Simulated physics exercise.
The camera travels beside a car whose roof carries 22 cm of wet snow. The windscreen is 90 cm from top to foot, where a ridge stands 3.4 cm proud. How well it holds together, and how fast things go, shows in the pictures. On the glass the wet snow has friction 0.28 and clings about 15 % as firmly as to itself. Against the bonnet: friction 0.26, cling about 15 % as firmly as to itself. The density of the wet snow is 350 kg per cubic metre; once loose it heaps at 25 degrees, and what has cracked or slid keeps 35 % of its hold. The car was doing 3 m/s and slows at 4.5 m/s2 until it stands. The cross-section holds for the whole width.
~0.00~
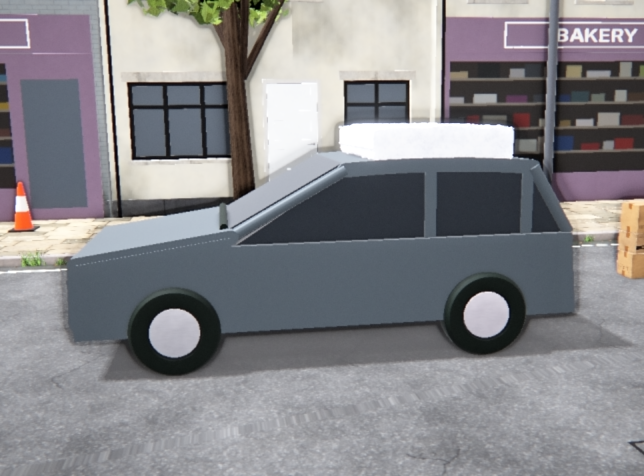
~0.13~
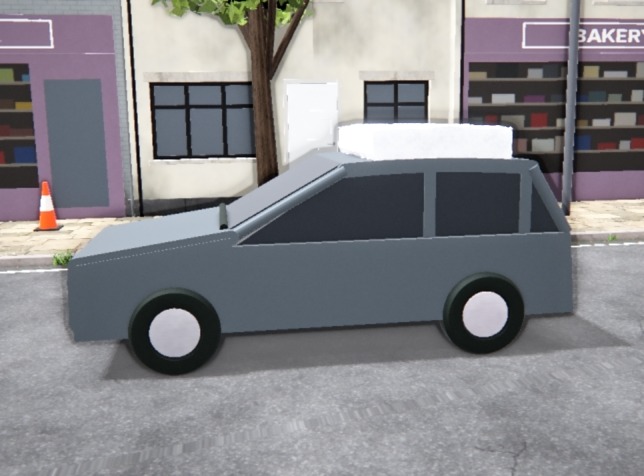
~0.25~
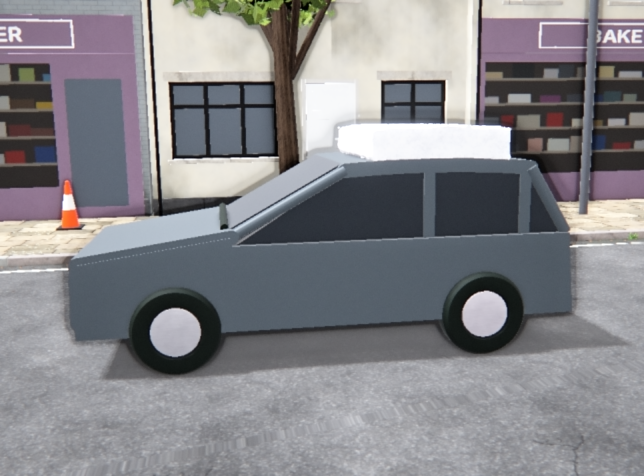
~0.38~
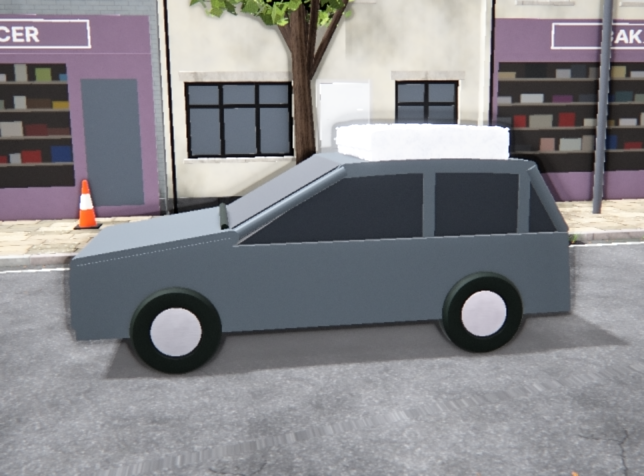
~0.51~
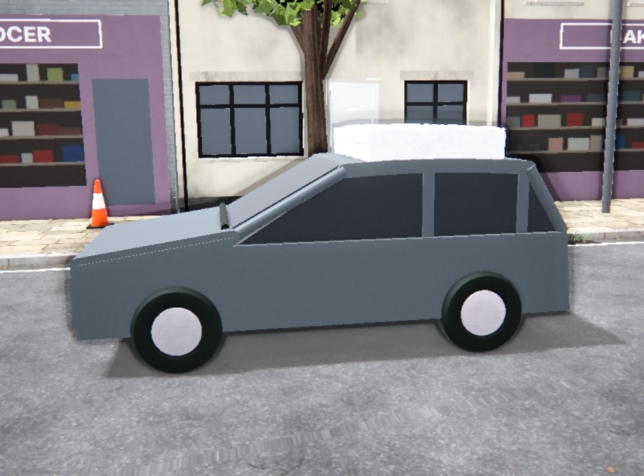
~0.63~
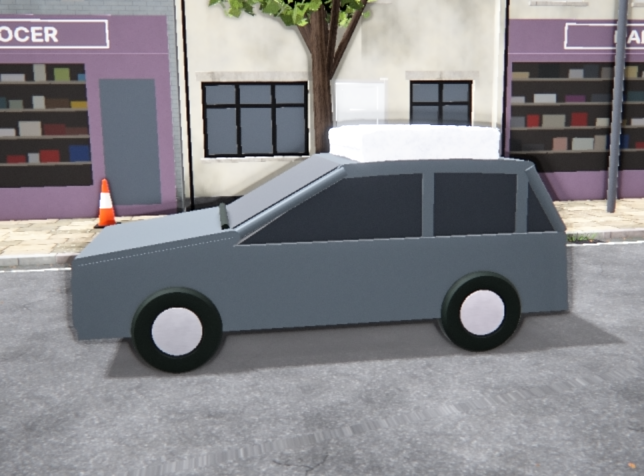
A thick white slab of snow rides on the roof of a grey car travelling left past purple shopfronts, a tree and an orange cone. As the car slows, the slab at first barely shifts, then creeps forward a little towards the top of the windscreen, staying in one piece.
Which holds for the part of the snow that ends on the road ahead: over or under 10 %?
Expect under 10 %.
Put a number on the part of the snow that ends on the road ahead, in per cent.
About 0 %.
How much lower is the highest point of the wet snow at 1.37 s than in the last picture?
About 0 cm.
By 0.97 s, all of the snow is on the roof, none on the glass, none on the bonnet and none has gone off the nose.
By 1.37 s, all of the snow is on the roof, none on the glass, none on the bonnet and none has gone off the nose.
By 1.77 s, all of the snow is on the roof, none on the glass, none on the bonnet and none has gone off the nose.
By 2.17 s, all of the snow is on the roof, none on the glass, none on the bonnet and none has gone off the nose.
By 3.60 s, at the end, all of the snow is on the roof, none on the glass, none on the bonnet and none has gone off the nose.
